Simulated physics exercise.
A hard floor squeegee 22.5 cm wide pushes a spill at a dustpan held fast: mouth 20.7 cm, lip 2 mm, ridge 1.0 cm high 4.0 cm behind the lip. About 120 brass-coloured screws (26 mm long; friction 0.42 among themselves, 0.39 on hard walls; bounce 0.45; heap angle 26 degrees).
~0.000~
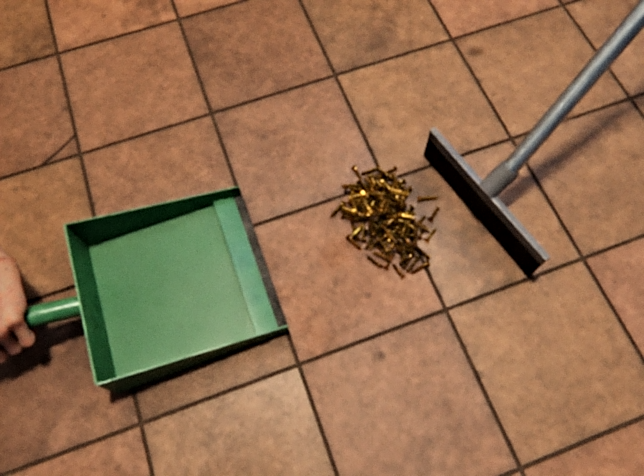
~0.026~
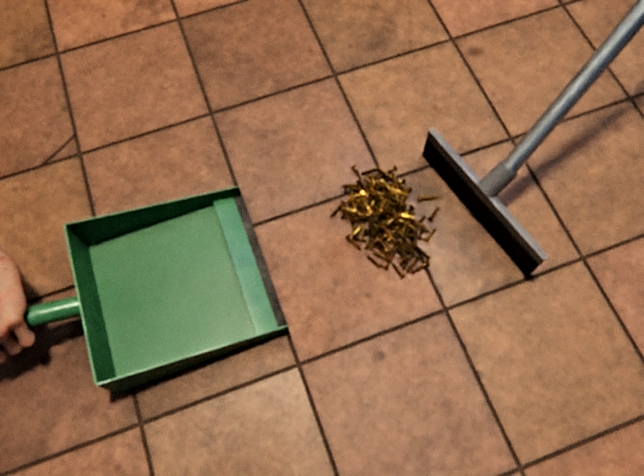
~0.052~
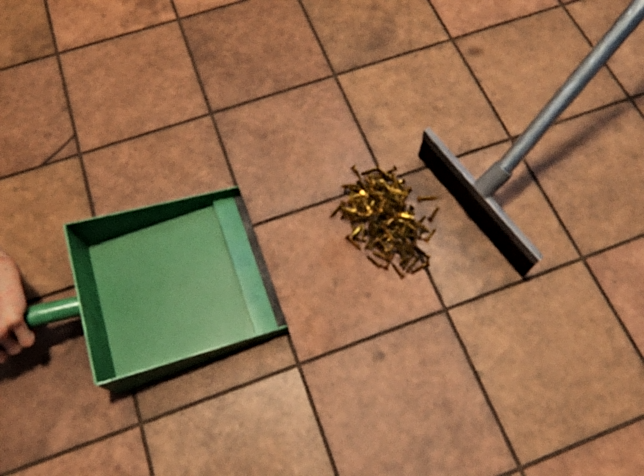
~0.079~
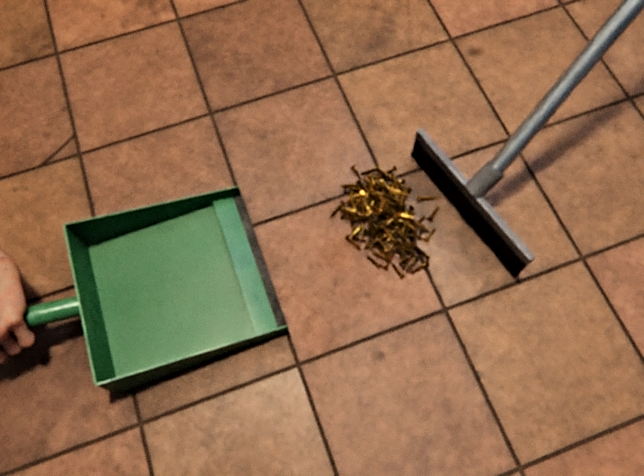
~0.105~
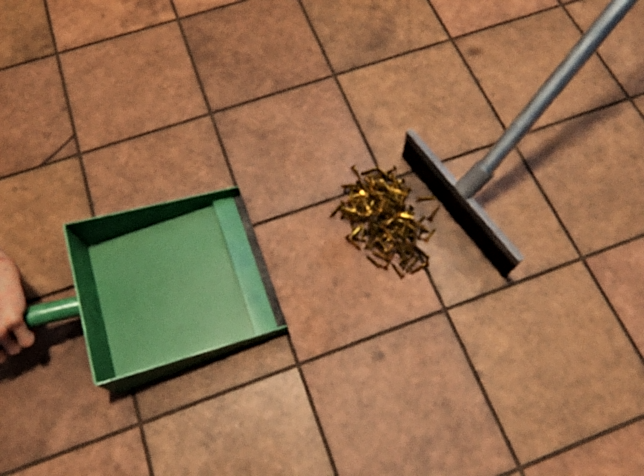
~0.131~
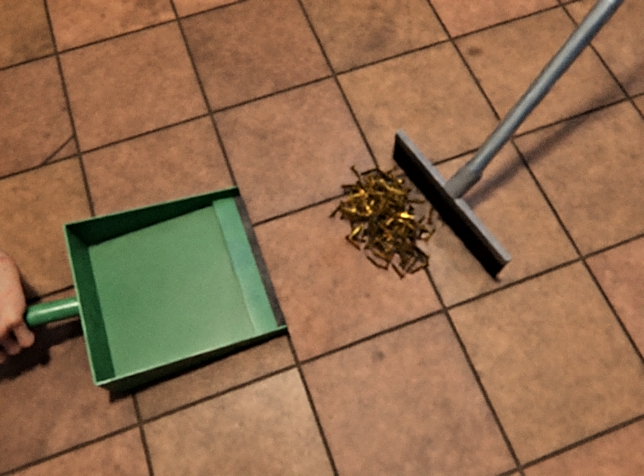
Squeegee on a grey pole sliding left across brown floor tiles up to a brass-coloured screw heap, hand holding green dustpan still.
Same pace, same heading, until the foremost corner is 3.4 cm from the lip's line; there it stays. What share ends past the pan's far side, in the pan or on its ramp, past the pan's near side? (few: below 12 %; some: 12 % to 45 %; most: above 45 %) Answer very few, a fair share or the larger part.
Far side very few, pan very few, near side very few.
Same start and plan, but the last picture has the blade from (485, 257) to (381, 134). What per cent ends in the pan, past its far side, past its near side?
Pan 15, far 5, near 5.
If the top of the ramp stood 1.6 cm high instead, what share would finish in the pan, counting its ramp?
Then about 0 per cent.
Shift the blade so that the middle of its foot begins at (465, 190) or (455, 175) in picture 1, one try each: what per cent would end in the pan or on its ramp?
Some 5 and 0 per cent.
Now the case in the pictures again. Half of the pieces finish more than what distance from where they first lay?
Roughly 14 cm.
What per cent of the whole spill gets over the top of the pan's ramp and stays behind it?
About 0 per cent.
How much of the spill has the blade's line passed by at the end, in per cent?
Roughly 0 per cent.
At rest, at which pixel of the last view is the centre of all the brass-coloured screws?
At about (281, 249).
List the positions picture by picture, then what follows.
The first frame shows blade from (542, 259) to (433, 135), moved 0.0 cm, 0 of the pieces shifted so far; middle of the pieces at (381, 212); pan at (170, 292).
The second frame shows blade from (541, 259) to (431, 135), moved 0.2 cm, 0 of the pieces shifted so far; middle of the pieces at (381, 212).
The third frame shows blade from (536, 260) to (427, 135), moved 0.7 cm, 0 of the pieces shifted so far; middle of the pieces at (381, 212).
The fourth frame shows blade from (528, 260) to (419, 136), moved 1.7 cm, 0 of the pieces shifted so far; middle of the pieces at (381, 212).
The fifth frame shows blade from (517, 260) to (410, 136), moved 3.0 cm, 0 of the pieces shifted so far; middle of the pieces at (381, 212).
The sixth frame shows blade from (505, 261) to (399, 137), moved 4.5 cm, 2 of the pieces shifted so far; middle of the pieces at (380, 212); pan at (169, 292). Its pace works out near 0.55 m/s, heading 18 degrees away from the viewer's side.
After 0.32 s, middle of the blade 15 cm from the lip; 0 % over the lip, far side 0 %, near side 0 %.
Then, at 0.44 s, middle of the blade 9 cm from the lip; 0 % over the lip, far side 0 %, near side 0 %.
After 0.69 s, middle of the blade 6 cm from the lip; 5 % over the lip, far side 5 %, near side 5 %.
By 1.1 s all is still; far side 5 %, pan 5 %, near side 5 %, in front of the lip or behind the blade 90 %.
